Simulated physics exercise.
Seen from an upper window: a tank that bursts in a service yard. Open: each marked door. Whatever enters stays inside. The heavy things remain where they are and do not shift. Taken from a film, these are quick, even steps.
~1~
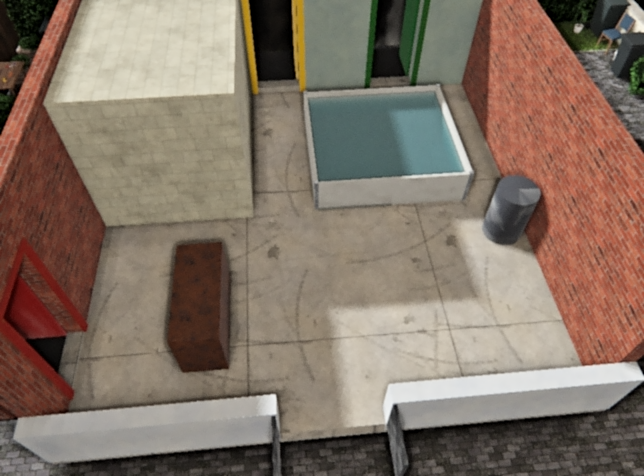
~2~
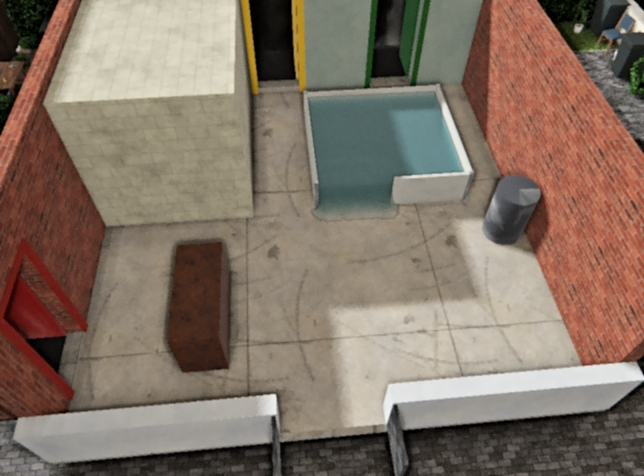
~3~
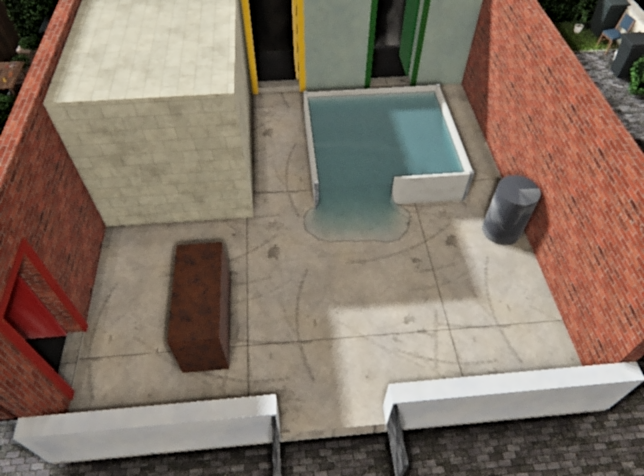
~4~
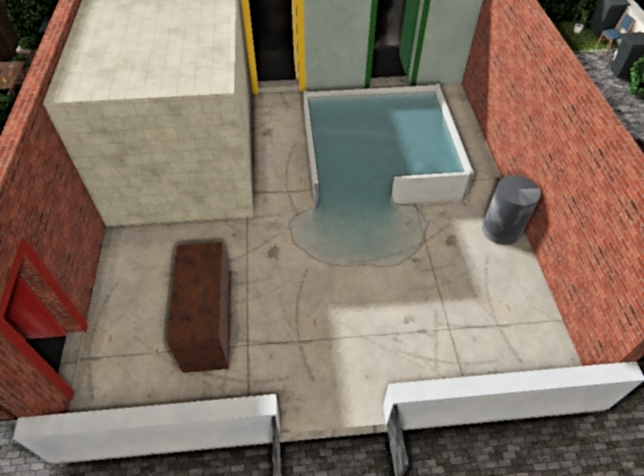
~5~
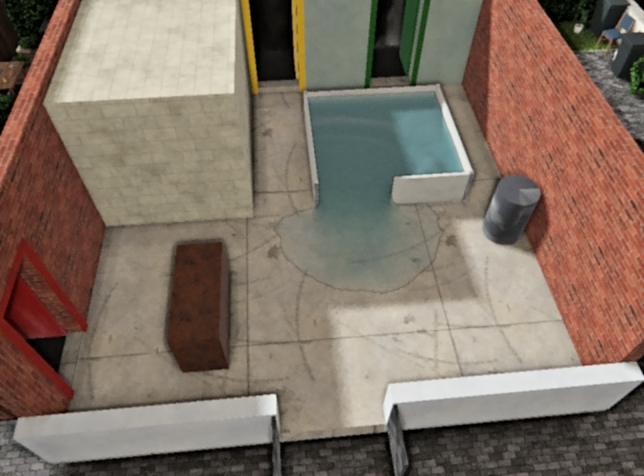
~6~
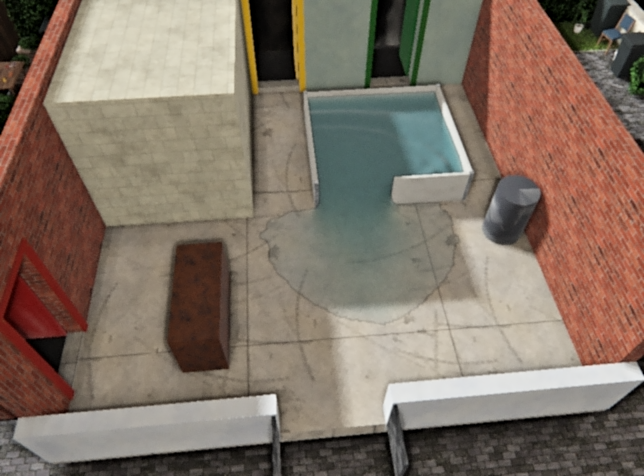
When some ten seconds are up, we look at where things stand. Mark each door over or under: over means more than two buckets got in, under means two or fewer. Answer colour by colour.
Red door - over, green door - under, yellow door - under.
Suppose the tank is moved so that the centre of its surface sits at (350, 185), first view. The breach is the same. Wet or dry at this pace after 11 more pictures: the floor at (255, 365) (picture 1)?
At that place: Under water.
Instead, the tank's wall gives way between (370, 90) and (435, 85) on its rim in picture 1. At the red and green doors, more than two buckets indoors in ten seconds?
In short: The red door falls short; the green door exceeds the limit.
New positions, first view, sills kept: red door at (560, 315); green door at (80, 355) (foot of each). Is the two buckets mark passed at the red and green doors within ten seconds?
I'd say the red beats the mark and the green remains short of it.
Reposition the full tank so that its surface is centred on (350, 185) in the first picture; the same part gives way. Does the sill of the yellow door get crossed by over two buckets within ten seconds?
My call is that the yellow one stays inside the limit.
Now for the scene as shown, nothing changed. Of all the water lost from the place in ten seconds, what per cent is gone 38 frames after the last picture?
Around 65 percent.
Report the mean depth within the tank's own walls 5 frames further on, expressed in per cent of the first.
I make it 78 per cent.
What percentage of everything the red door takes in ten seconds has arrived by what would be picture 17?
Around 0 in a hundred.
A moment on, water covers 35 % of the floor; the red door not reached, the green door not reached, the yellow door not reached.
Next, water covers 45 % of the floor; the red door not reached, the green door not reached, the yellow door not reached.
Then, water covers 50 % of the floor; the red door wet at the sill, nothing in, the green door not reached, the yellow door not reached.
Later, water covers 70 % of the floor; the red door over two buckets in, the green door not reached, the yellow door not reached.
In the end, water covers 80 % of the floor; the red door over two buckets in, the green door not reached, the yellow door not reached.
